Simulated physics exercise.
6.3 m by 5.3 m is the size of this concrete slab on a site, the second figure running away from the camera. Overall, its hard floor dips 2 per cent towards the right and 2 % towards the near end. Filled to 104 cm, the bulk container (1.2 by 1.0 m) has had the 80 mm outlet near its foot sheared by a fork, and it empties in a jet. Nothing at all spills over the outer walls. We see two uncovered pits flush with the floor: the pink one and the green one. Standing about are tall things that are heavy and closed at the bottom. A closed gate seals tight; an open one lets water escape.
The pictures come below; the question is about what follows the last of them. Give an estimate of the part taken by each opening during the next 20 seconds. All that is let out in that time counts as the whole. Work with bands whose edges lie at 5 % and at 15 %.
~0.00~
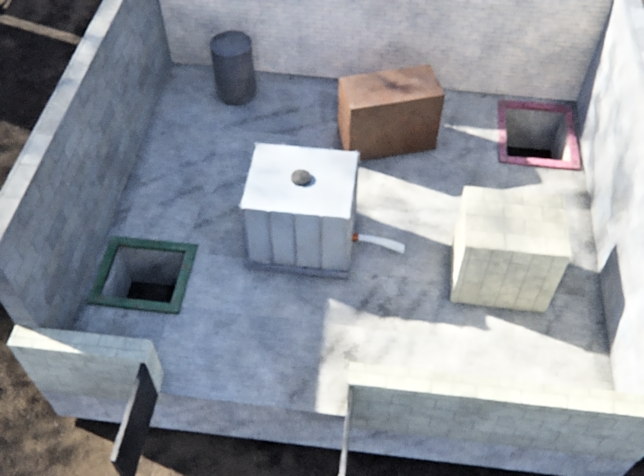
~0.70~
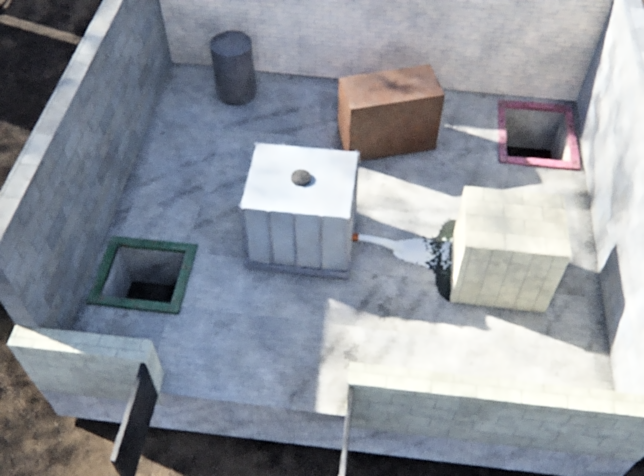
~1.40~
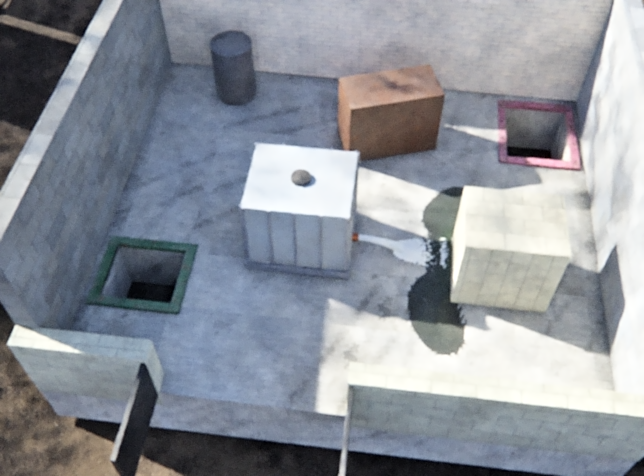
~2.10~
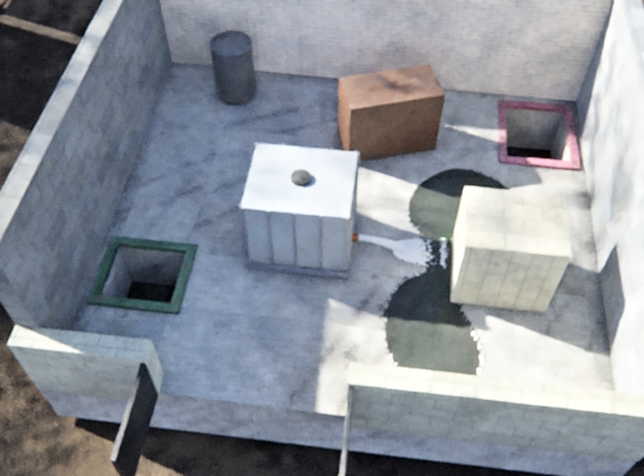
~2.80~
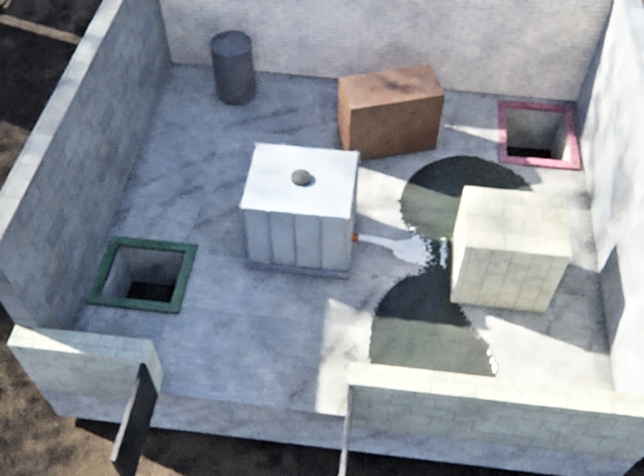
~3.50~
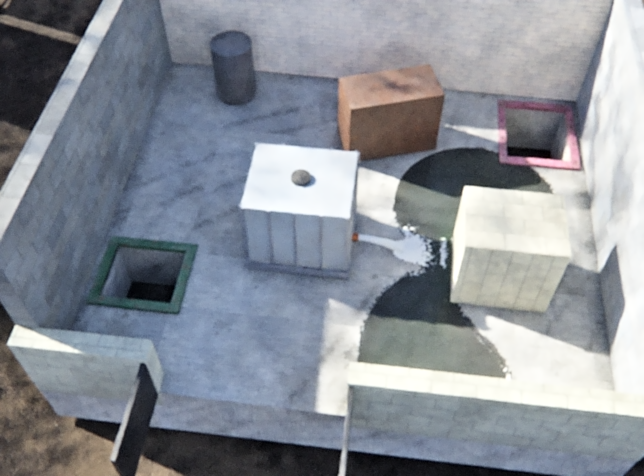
By band, the gate opening receives between 5 and 15 %; the pink pit receives from 5 to 15 %; the green pit receives under 5 %.
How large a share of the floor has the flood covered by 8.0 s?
Roughly 30 per cent of the floor is wet.
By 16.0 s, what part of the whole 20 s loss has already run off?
Roughly 70 per cent.
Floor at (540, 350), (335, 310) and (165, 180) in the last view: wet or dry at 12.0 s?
Taking them in order, they'd be swamped, spared and spared.
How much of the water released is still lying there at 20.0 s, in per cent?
About 82 in a hundred.
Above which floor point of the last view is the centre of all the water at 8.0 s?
At about (490, 295).
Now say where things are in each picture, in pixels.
In the first picture, the jet has just started at (373, 240); the ground is still dry.
The second picture shows from the spout at (373, 240) the water has spread over 0.4 m2; its tip is at a hidden place, and it is 2.0 cm deep on average.
The third picture shows from the spout at (373, 240) the water has spread over 1.4 m2; its tip is at a hidden place, and it is 0.9 cm deep on average.
The fourth picture shows the jet leaves at (373, 240); the sheet reaches a hidden place, 2.4 m away, and wets 2.8 m2.
The fifth picture shows from the spout at (373, 240) the water has spread over 4.0 m2; its tip is at a hidden place, and it is 0.8 cm deep on average.
The sixth picture shows the jet leaves at (373, 240); the sheet reaches a hidden place, 3.0 m away, and wets 4.9 m2.
After 5.0 s water covers 25 % of the floor and is deepest (4 cm) near (404, 402); gone so far, the gate opening 0 %, the pink pit 0 %, the green pit 0 %.
After 8.0 s water covers 30 % of the floor and is deepest (5 cm) near (617, 428); gone so far, the gate opening 1 %, the pink pit 2 %, the green pit 0 %.
After 12.0 s water covers 35 % of the floor and is deepest (7 cm) near (617, 428); gone so far, the gate opening 3 %, the pink pit 4 %, the green pit 0 %.
After 16.0 s water covers 35 % of the floor and is deepest (8 cm) near (617, 428); gone so far, the gate opening 5 %, the pink pit 7 %, the green pit 0 %.
After 20.0 s water covers 35 % of the floor and is deepest (9 cm) near (617, 428); gone so far, the gate opening 8 %, the pink pit 9 %, the green pit 0 %.
